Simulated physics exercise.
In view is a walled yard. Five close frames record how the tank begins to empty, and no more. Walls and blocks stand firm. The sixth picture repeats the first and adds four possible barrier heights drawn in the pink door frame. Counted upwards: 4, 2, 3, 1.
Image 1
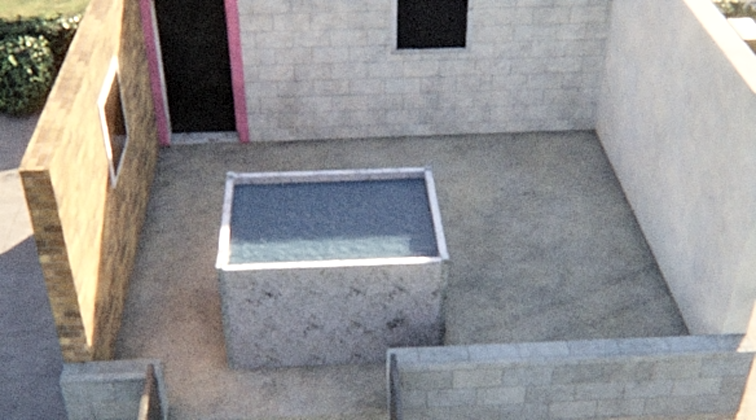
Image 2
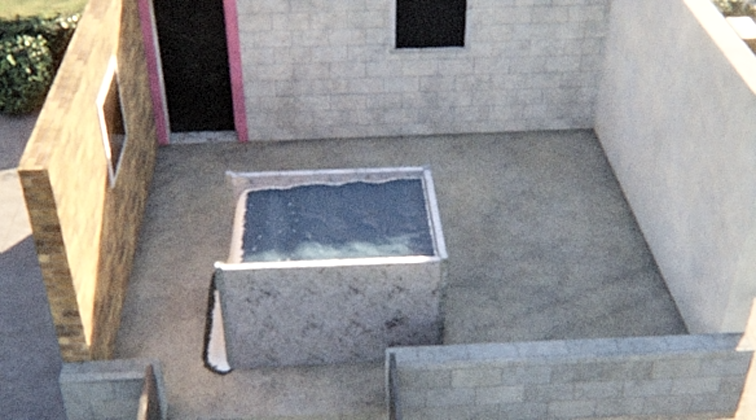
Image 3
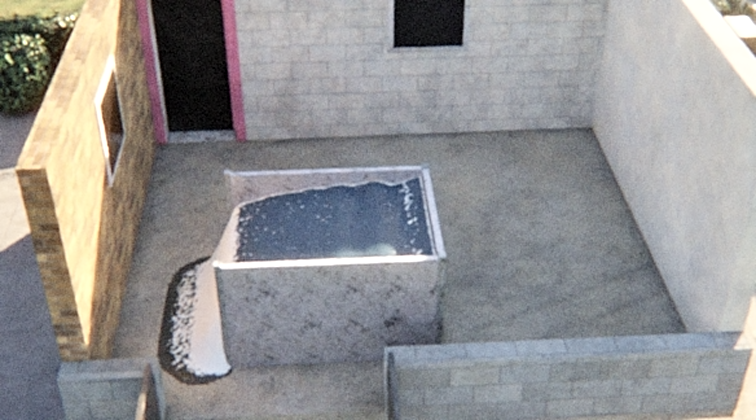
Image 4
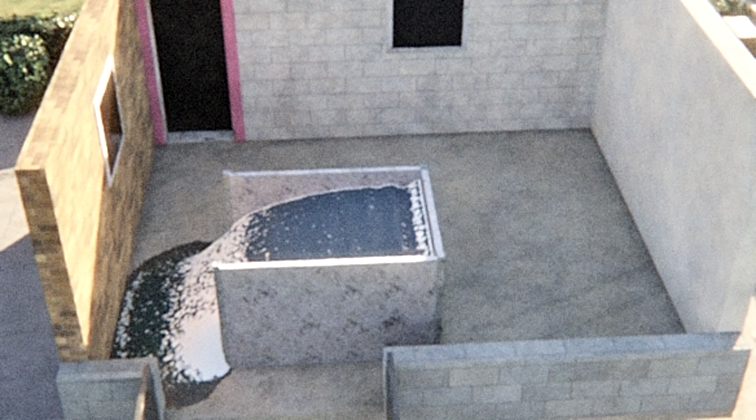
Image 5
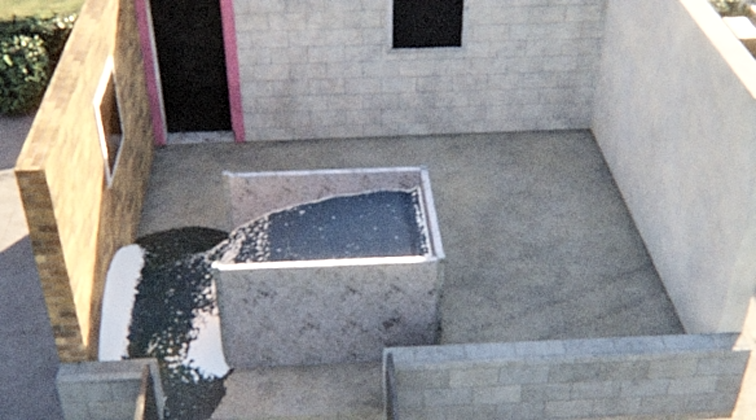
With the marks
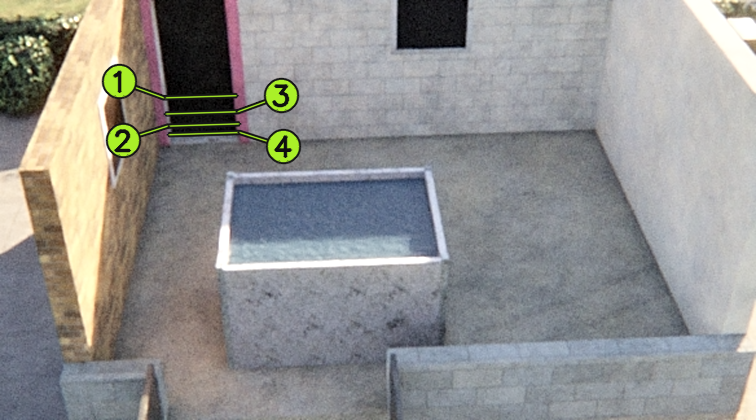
Water lies level in a grey, white-rimmed tank in the middle of a walled yard, seen from above by a still camera. Around it stand a tan brick wall at left, a pale block wall behind with a pink-framed dark doorway, a plain wall at right and low grey walls in front. The tank's left side opens and the water pours out, foaming white, spreading dark across the ground to the brick wall as its level inside drops.
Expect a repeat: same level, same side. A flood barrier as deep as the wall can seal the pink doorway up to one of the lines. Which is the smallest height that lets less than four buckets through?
3.
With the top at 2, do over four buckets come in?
Yes, it does.
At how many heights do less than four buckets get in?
Two.
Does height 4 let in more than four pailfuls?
Yes, it does.
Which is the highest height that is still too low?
That is height 2.
In lime, 1 at (200, 96); 2 at (203, 125); 3 at (201, 112); 4 at (204, 133); from the bottom up 4, 2, 3, 1.
If 1 is chosen, nothing gets over.
If 2 is chosen, some 15 bucketfuls get in.
If 3 is chosen, a bucket or two gets in.
If 4 is chosen, dozens of bucketfuls pour in.
